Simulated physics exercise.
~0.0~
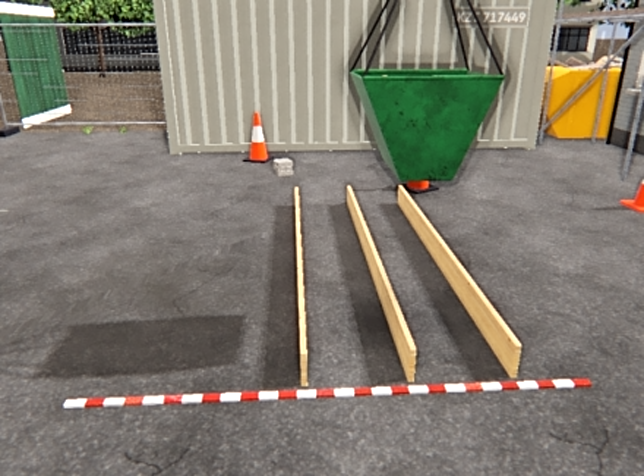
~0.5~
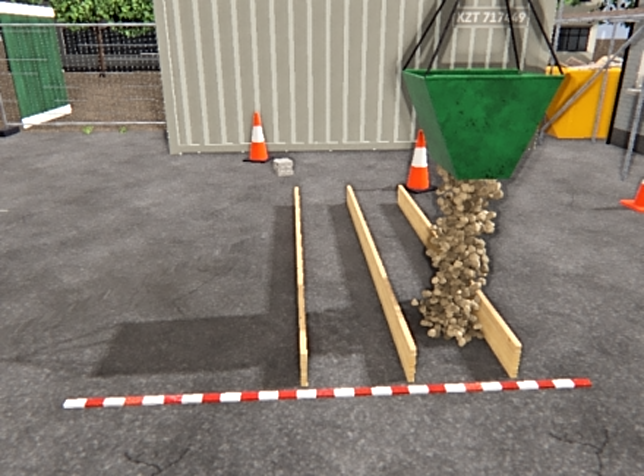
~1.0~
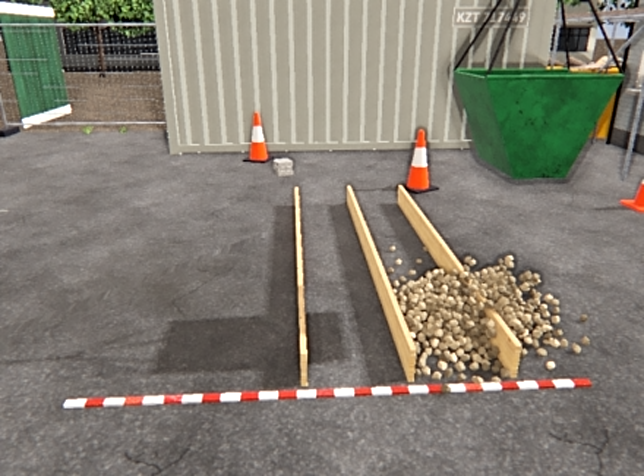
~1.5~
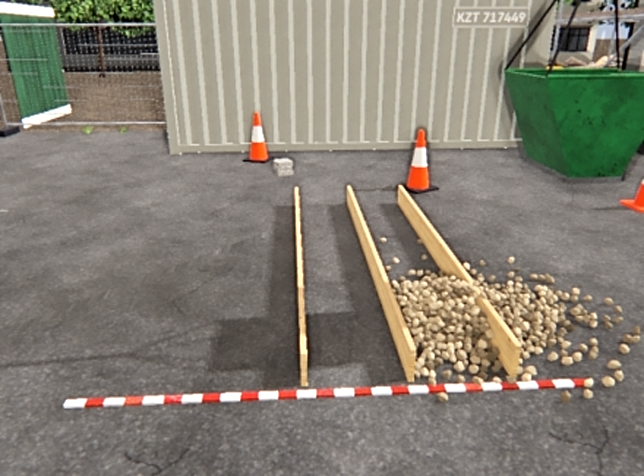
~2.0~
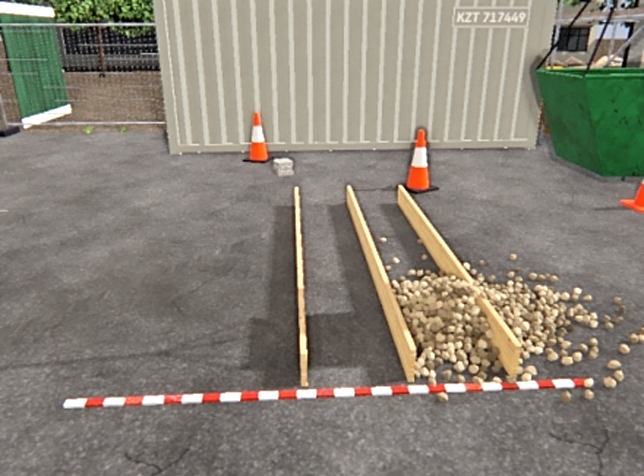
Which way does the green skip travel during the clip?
The green skip travels to the right, ending up near the right edge of the view.
